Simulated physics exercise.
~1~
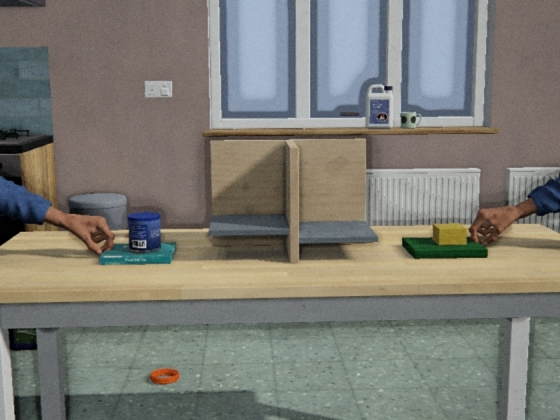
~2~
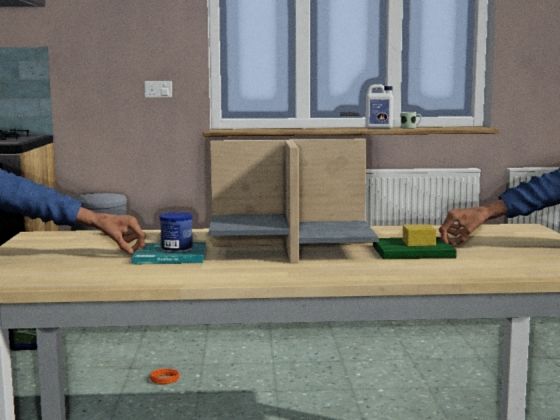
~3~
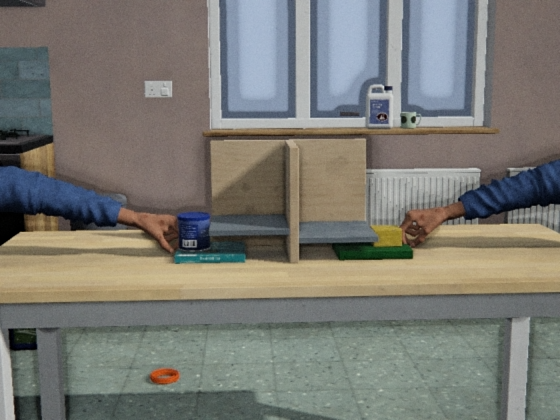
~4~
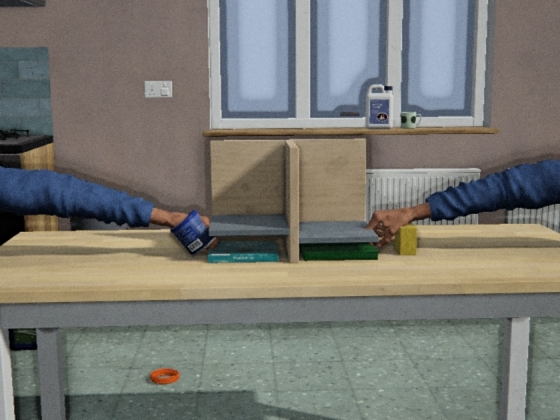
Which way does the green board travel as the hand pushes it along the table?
The green board slides to the left, toward the upright divider in the middle of the rack.
